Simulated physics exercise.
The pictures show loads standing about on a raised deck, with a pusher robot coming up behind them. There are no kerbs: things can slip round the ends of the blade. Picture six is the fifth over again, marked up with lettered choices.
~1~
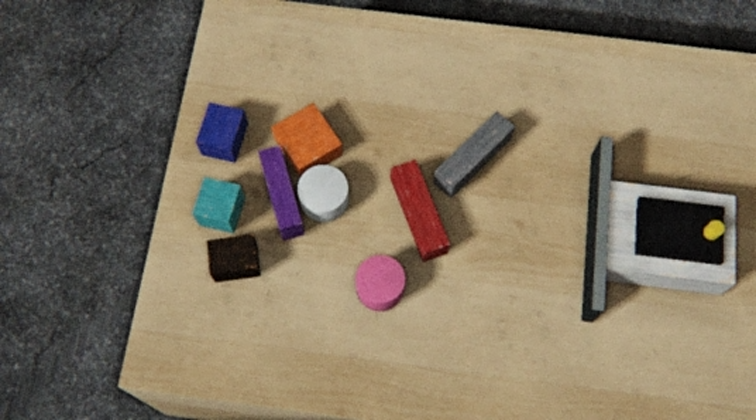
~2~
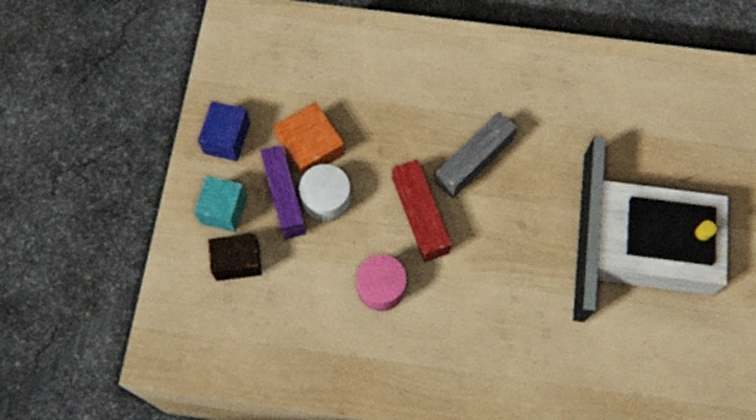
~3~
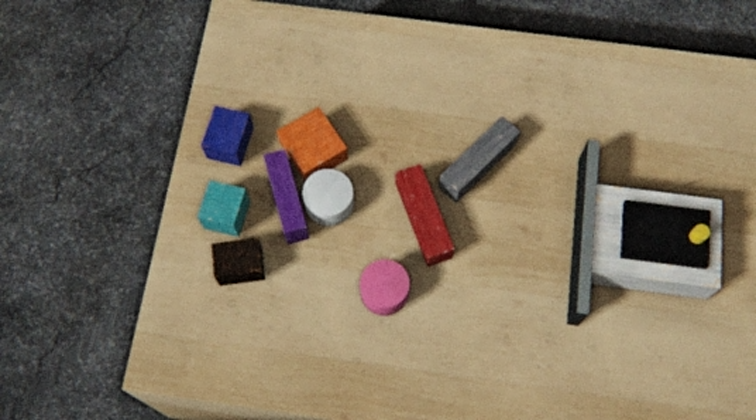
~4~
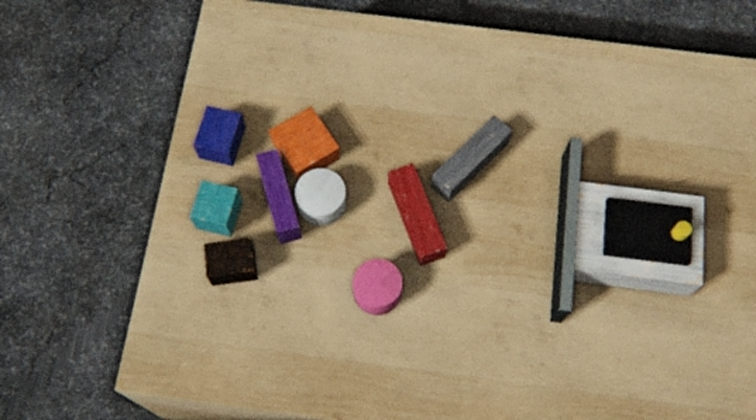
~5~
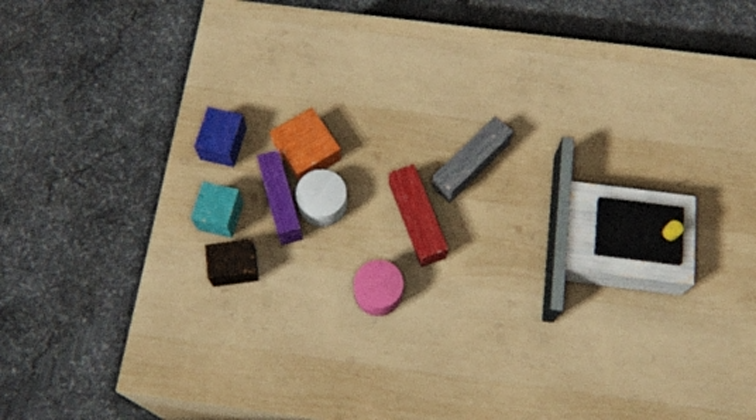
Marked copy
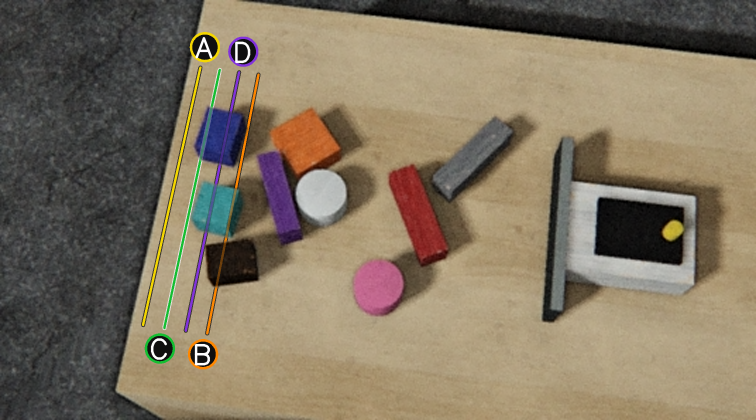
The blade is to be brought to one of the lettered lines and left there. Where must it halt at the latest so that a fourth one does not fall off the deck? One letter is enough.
It can go as far as B.
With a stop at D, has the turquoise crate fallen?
By then, yes.
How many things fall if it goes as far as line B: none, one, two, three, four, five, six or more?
By then, three.
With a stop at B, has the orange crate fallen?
By then, no.
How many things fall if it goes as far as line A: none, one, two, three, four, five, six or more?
In all, six or more.
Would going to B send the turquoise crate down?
Yes.
On the marked copy, A at (173, 190); B at (234, 197); C at (193, 192); D at (214, 195).
Taking B. A third of the way, robot (512, 215); grey bar (430, 150); red bar (405, 215).
Two thirds of the way, robot (393, 200); turquoise crate (183, 210); blue crate (215, 138).
When it is over, robot (300, 188); purple bar over the edge; turquoise crate over the edge; three fallen.
As for the rest, A drops eight; C drops five; D drops four.
